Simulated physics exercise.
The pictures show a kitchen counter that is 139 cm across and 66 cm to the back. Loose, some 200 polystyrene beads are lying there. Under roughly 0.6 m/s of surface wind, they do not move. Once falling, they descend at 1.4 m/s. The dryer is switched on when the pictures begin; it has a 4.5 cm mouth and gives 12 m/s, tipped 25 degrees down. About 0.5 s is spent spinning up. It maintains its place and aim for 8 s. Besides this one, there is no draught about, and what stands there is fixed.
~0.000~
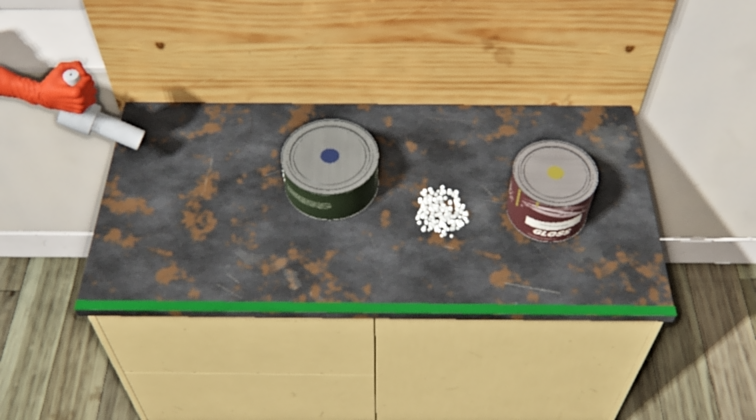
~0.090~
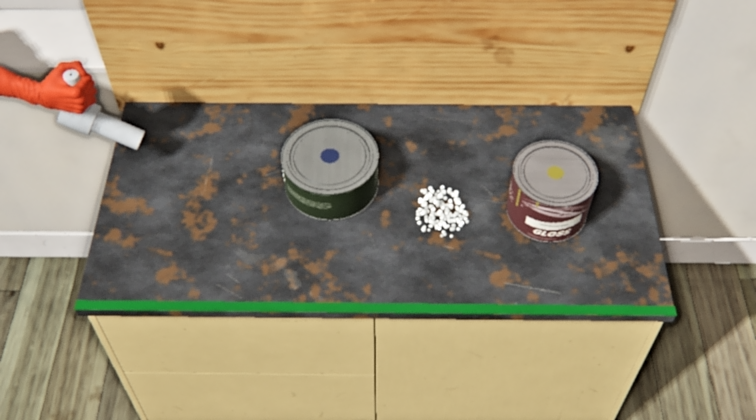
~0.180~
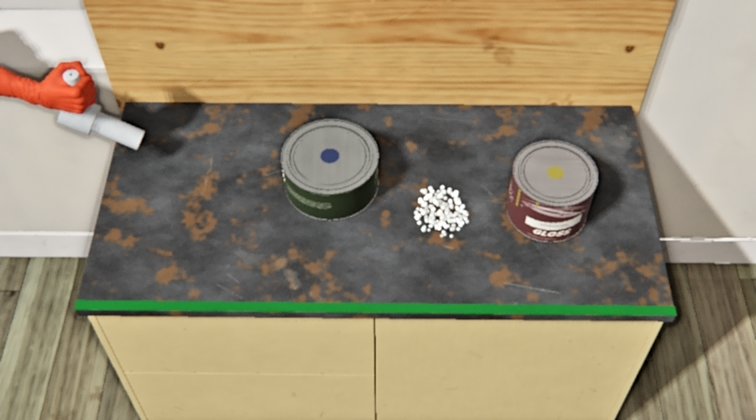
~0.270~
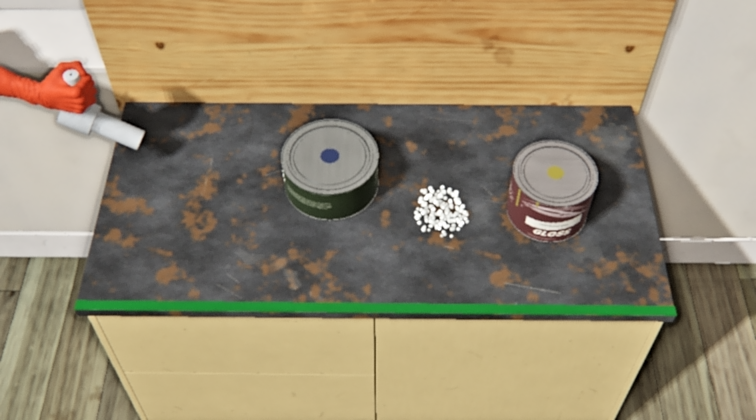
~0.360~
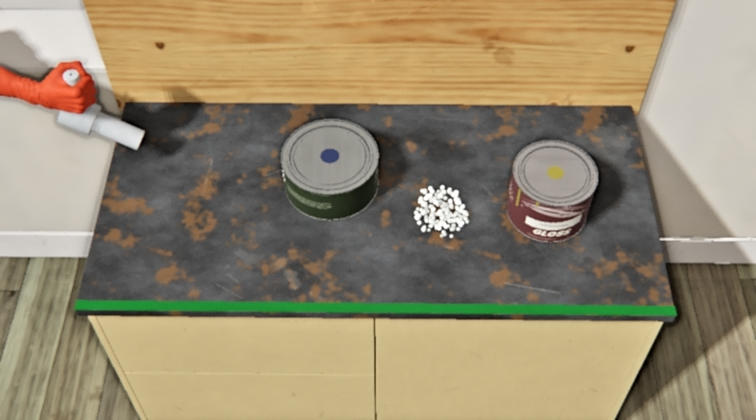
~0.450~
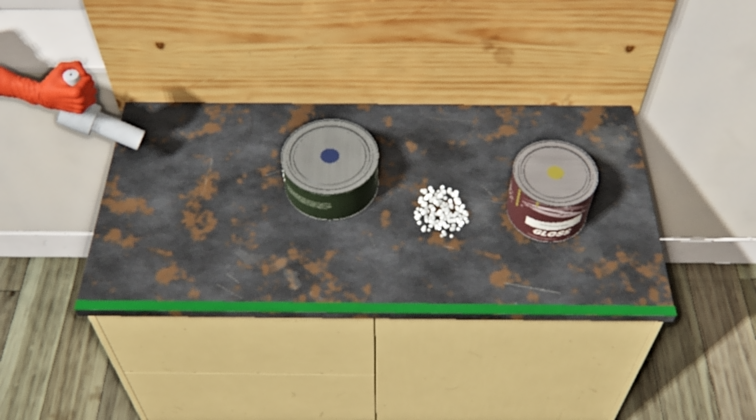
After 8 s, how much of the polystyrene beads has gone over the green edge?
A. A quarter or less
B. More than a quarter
A.
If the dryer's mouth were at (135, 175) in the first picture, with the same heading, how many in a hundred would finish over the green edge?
I'd put it at around 0 per cent.
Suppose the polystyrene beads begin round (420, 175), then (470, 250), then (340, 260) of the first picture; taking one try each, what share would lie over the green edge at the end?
Roughly 0 %, then 5 %, then 80 %.
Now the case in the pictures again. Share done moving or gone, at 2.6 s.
Close to 30 % of them.
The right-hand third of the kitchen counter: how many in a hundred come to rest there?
Something close to 20 % ends up there.
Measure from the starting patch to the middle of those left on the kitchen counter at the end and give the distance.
The middle is roughly 0 cm from where it started.
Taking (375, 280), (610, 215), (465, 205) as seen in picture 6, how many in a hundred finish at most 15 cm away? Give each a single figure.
First spot near 0 %, second near 0 %, third near 100 %.
After 1.6 s the count stands so, 0 % are over the green edge; the middle of those still in play is near (440, 211).
After 2.6 s the count stands so, 0 % are over the green edge; the middle of those still in play is near (442, 211).
After 4.4 s the count stands so, 0 % are over the green edge; the middle of those still in play is near (449, 211).
After 8.0 s, at the end, 0 % are over the green edge; the middle of those still in play is near (450, 210).
